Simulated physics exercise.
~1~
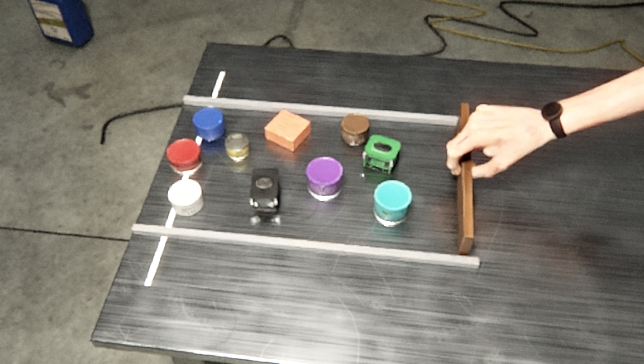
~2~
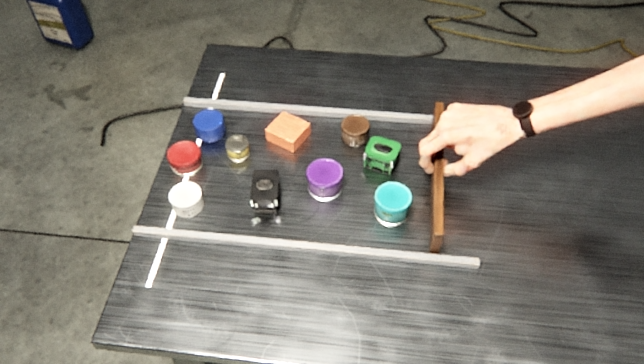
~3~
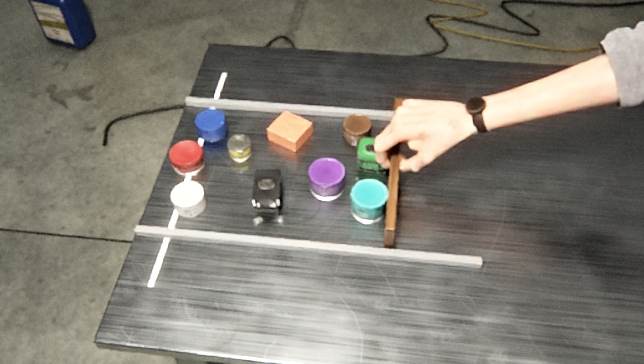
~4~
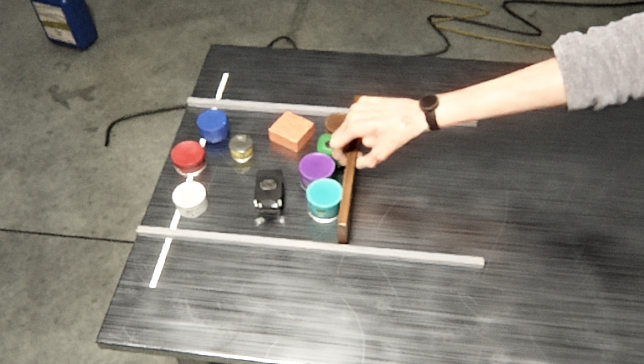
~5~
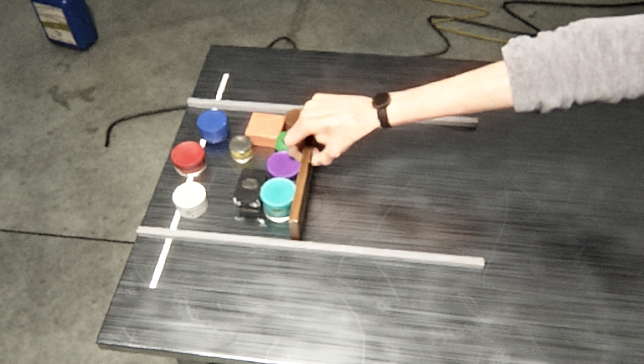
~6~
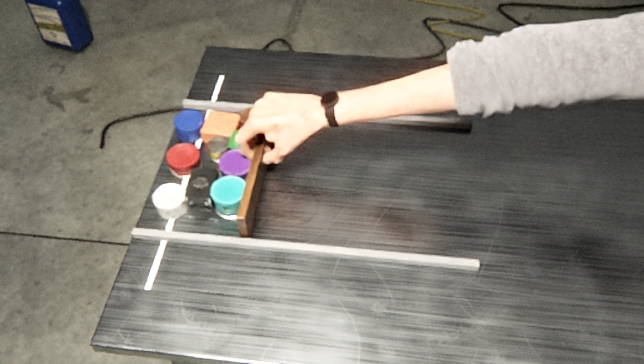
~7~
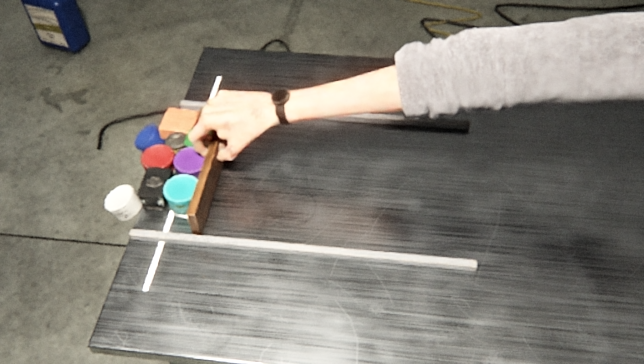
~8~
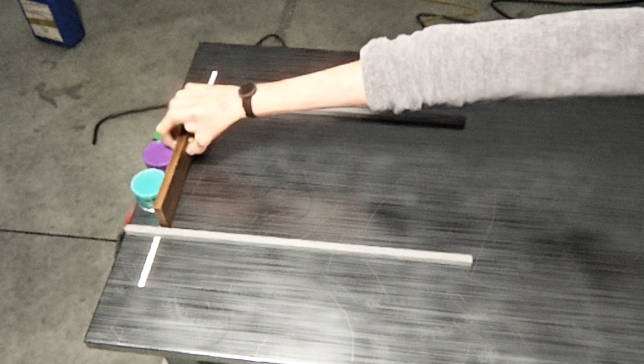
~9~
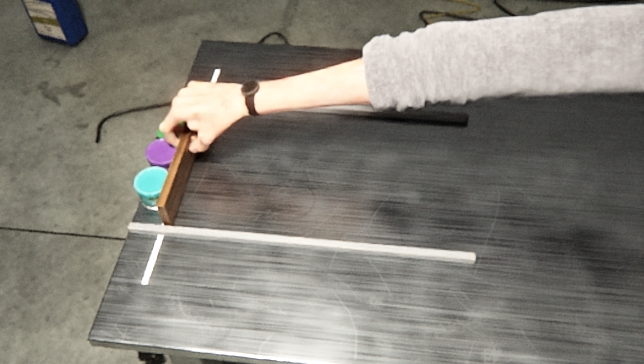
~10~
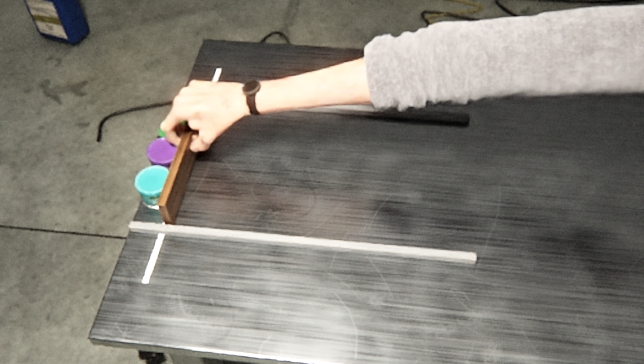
A hand slid a wooden board leftward along a dark table between two rails, herding a jumble of colourful little pots and blocks over the end until most dropped away, then stopped at the white tape with the turquoise, purple and green ones still there.
